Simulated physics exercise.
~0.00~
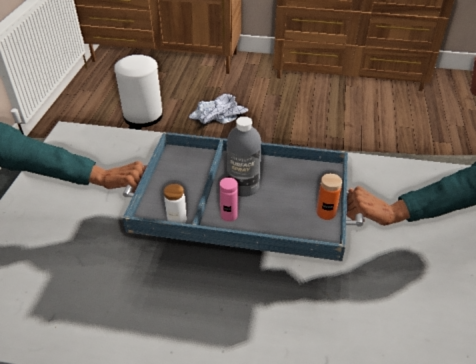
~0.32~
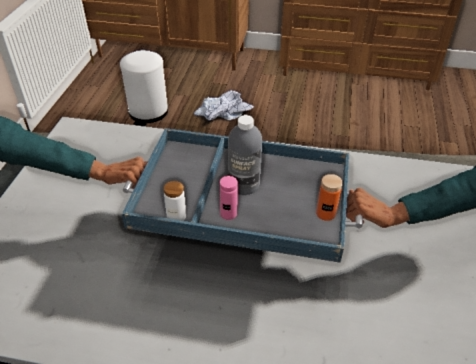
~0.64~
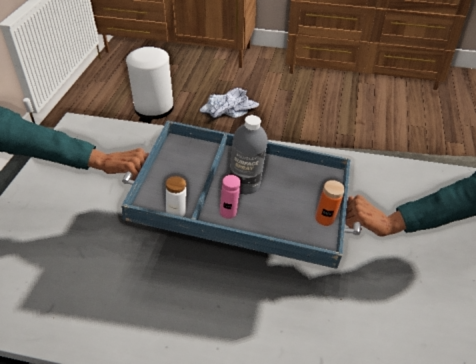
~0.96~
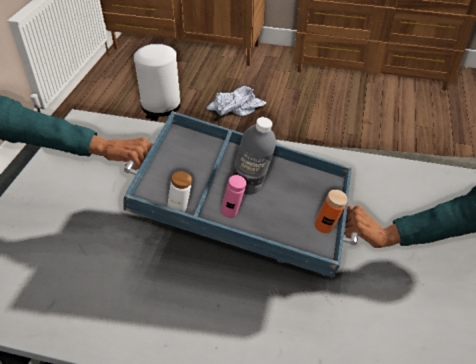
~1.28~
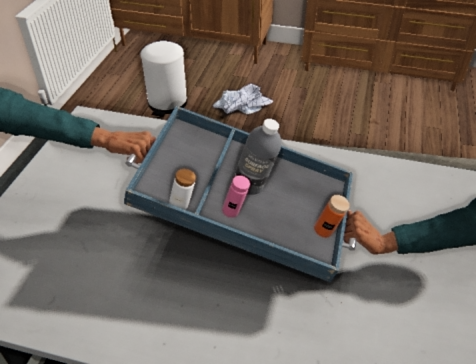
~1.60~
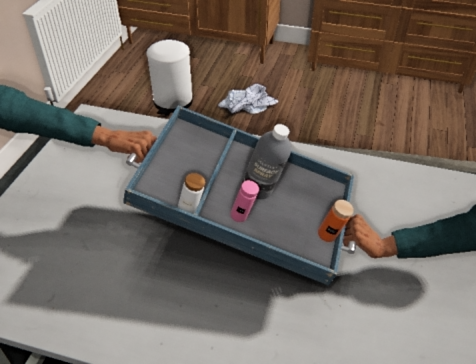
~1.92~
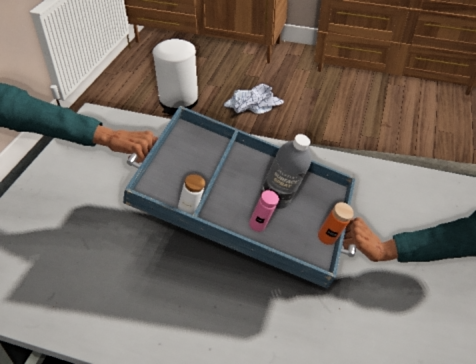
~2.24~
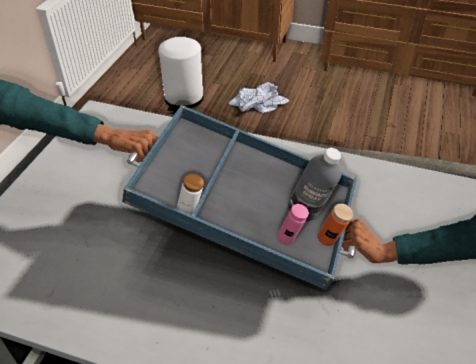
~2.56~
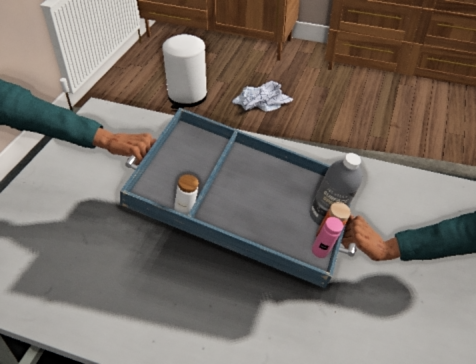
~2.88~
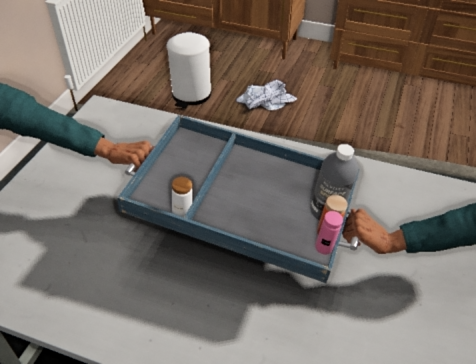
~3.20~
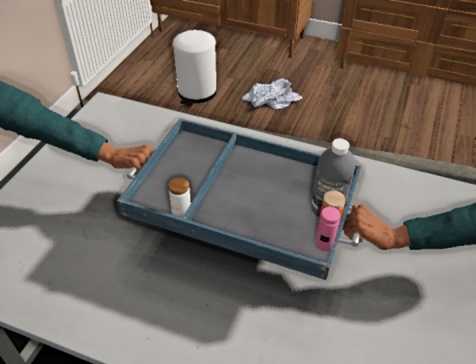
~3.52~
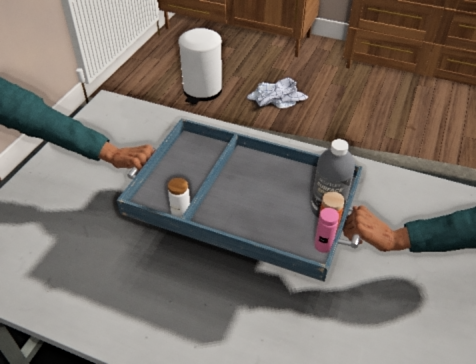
Tray held in two hands tilting down to the right, grey bottle and pink shaker sliding to the orange one, then levelling.
